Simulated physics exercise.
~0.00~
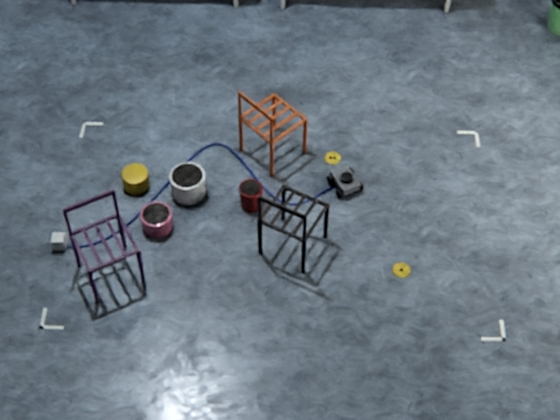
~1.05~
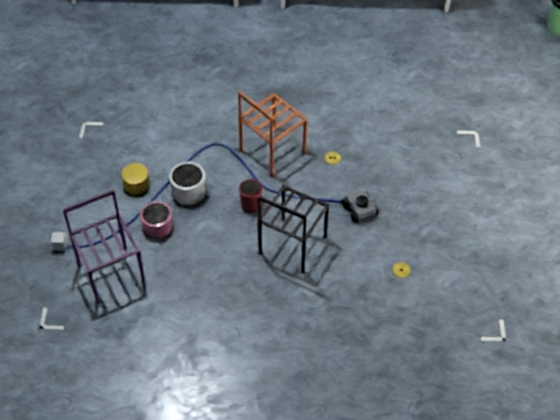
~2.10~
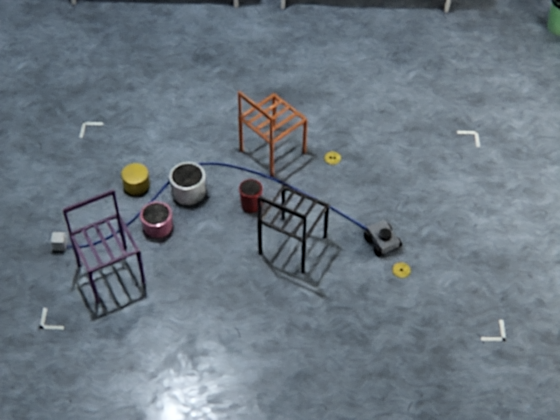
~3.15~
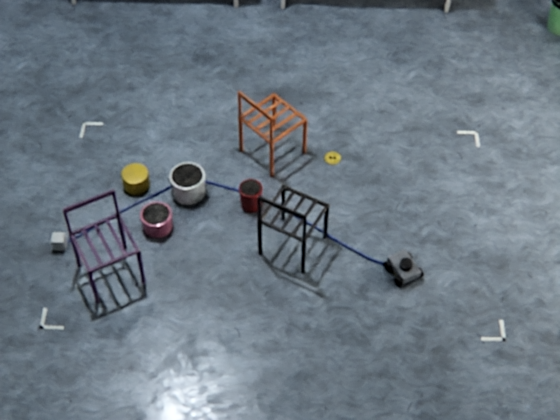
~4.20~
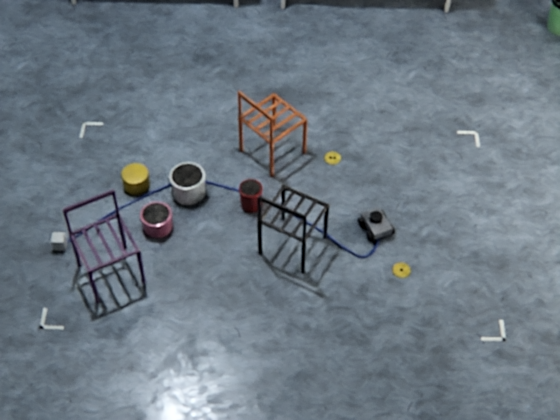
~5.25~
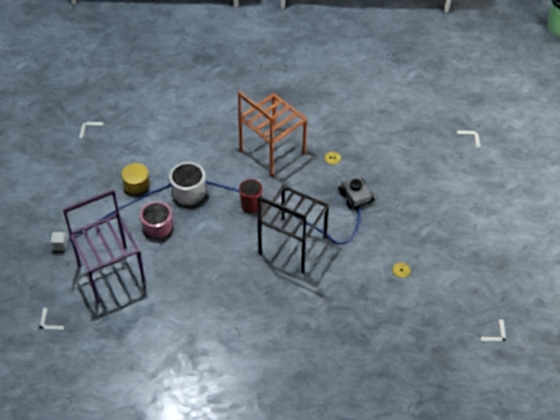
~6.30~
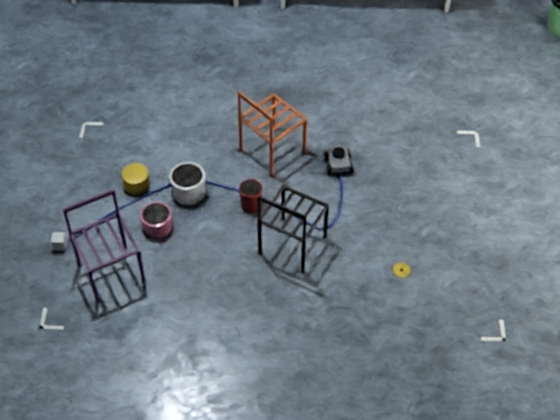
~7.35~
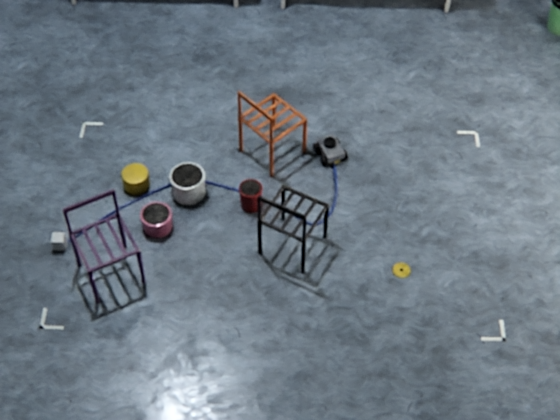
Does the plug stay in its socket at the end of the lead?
Yes, the plug stays in the socket at the left. The lead straightens as the cart drives away but does not pull it out.
